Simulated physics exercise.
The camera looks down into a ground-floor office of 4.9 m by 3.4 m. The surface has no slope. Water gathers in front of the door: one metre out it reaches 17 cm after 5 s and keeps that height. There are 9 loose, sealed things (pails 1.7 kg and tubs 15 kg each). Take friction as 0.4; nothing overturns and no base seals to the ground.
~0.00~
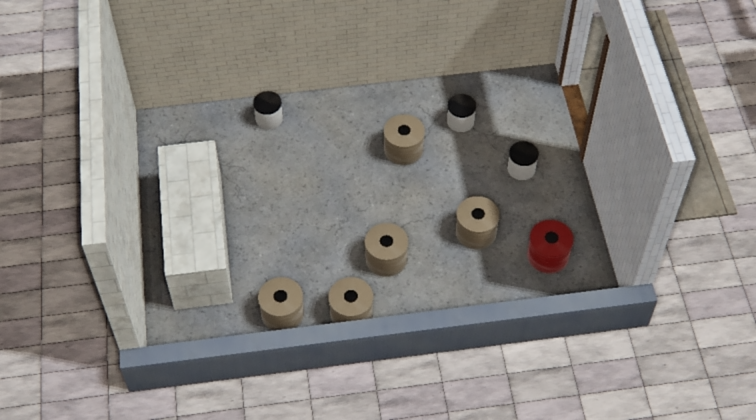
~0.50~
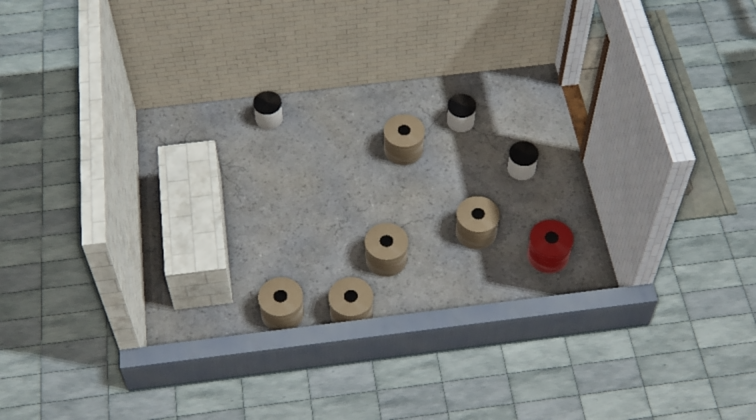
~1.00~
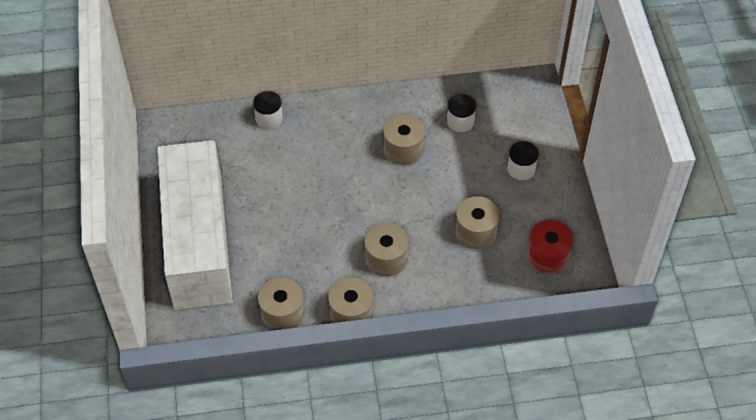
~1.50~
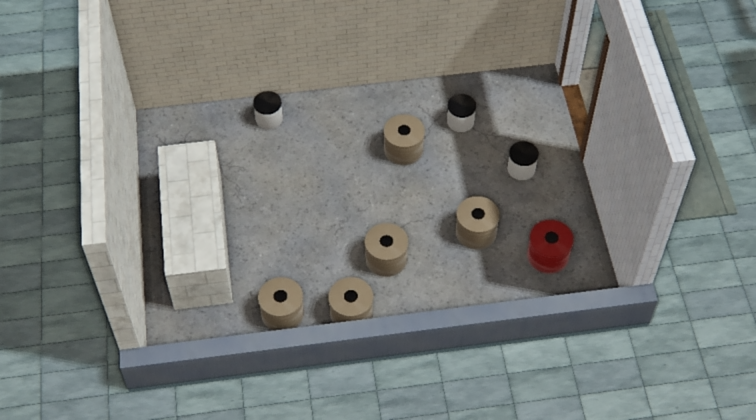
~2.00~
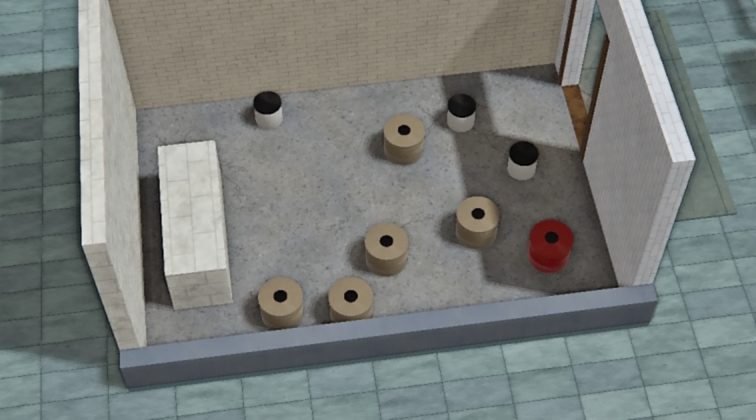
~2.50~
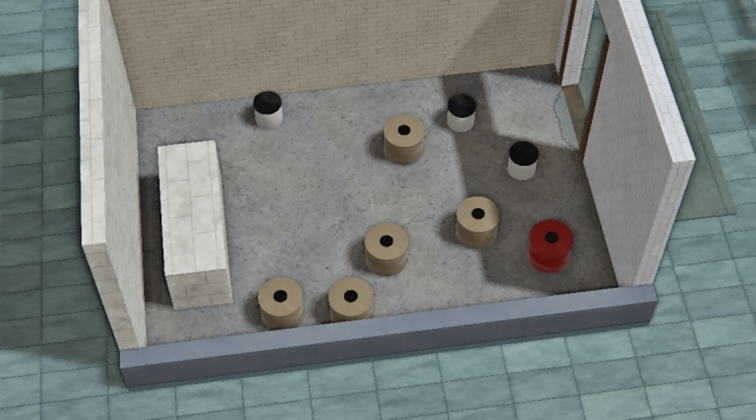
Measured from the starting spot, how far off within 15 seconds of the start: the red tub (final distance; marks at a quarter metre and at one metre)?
The red tub barely shifts.
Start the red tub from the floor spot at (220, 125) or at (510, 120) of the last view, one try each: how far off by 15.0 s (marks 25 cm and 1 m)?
In that order: It slides a little; it travels far.
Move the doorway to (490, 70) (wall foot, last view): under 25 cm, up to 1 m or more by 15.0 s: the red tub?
Then the red tub ends far away.
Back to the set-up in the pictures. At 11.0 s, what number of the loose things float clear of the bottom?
I count 3.
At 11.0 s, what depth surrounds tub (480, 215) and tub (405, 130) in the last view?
Roughly 4 and 6 cm.
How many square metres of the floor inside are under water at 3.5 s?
Some 1.0 m2.
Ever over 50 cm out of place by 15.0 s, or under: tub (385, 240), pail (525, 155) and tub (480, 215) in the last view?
In turn: Under, past it, short of it.
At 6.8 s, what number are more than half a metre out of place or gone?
By then 3.
After 3.5 s the red tub is near (552, 238), 0.0 m from its start, aground; 0 afloat.
After 6.8 s the red tub is near (552, 238), 0.0 m from its start, aground; 1 afloat.
After 11.0 s the red tub is near (552, 238), 0.0 m from its start, aground; 3 afloat.
After 15.0 s the red tub is near (552, 238), 0.0 m from its start, aground; 5 afloat.
